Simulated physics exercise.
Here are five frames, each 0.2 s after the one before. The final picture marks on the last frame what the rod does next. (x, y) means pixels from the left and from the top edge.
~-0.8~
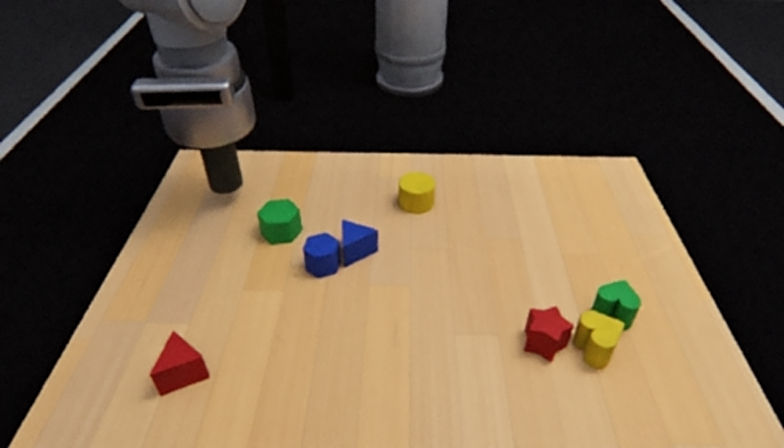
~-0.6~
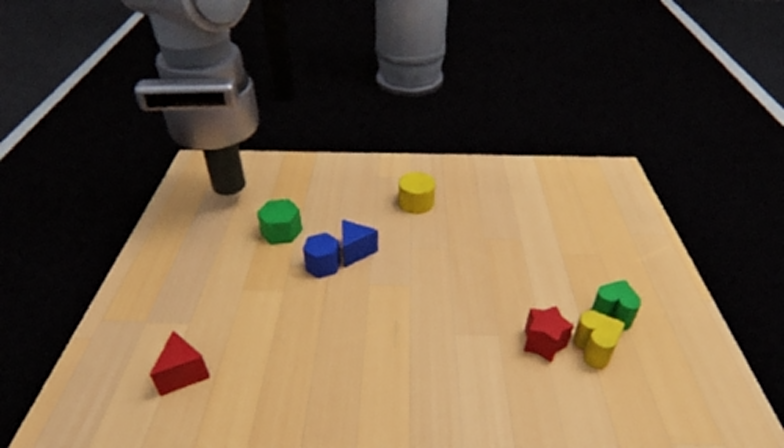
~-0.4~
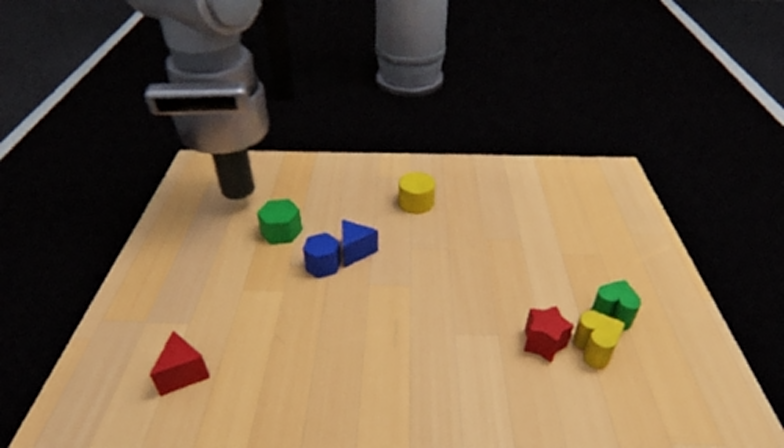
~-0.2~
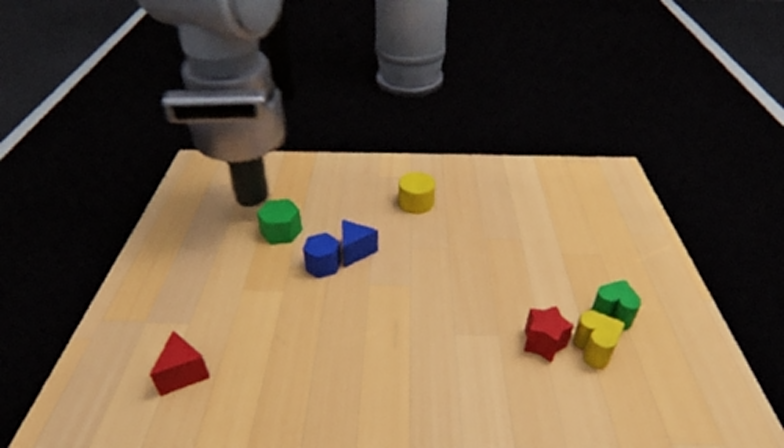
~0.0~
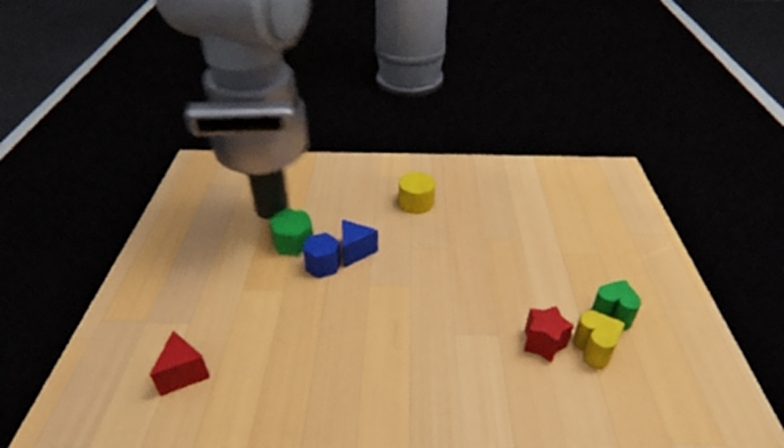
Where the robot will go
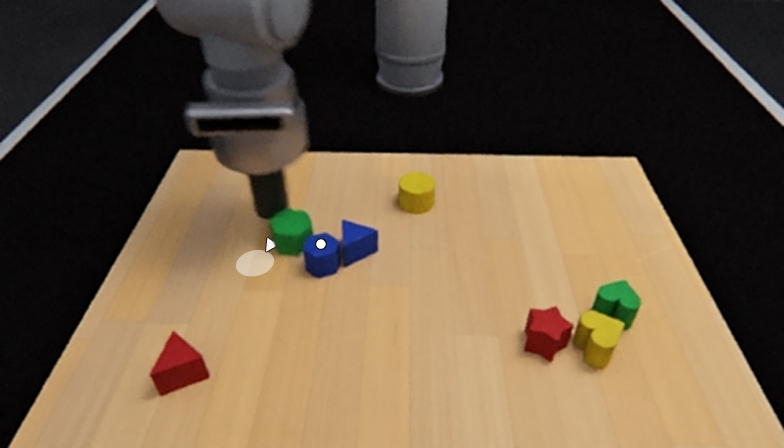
A robotic arm with a dark rod moves right and slightly toward the viewer across a wooden board, then nudges the green hexagonal block toward the blue hexagonal block, while the blue triangle and other coloured blocks stay still.
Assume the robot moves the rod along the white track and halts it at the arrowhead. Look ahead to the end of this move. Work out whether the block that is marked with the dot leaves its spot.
By the end it has moved.
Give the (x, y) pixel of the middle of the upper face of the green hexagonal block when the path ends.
The middle of its upper face will lie at (299, 236).
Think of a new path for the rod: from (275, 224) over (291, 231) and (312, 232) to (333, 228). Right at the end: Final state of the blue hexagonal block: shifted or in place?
It gets pushed out of place.
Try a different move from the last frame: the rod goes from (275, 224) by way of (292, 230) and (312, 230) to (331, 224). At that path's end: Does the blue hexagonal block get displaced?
Yes.
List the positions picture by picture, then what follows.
Rod's lower end (226, 184); green hexagonal block (278, 210); blue hexagonal block (321, 244); blue triangle (354, 231), in the first picture.
Rod (229, 186); blocks still, in the second picture.
Rod (238, 190); blocks still, in the third picture.
Rod (253, 197); blocks still, in the fourth picture.
Rod (273, 209); green hexagonal block (291, 221); blue hexagonal block (321, 244); blue triangle (354, 231), in the fifth picture.
Drawn move, from (275, 224) via (276, 237) and (268, 250), ending at (255, 263); the dot is on the blue hexagonal block.
What follows on the original path. Halfway along, rod (271, 229); green hexagonal block (299, 236); blue hexagonal block (329, 250).
At the end, rod (252, 248); green hexagonal block (299, 236), turned 15° anticlockwise; blue hexagonal block (330, 250); blue triangle still.
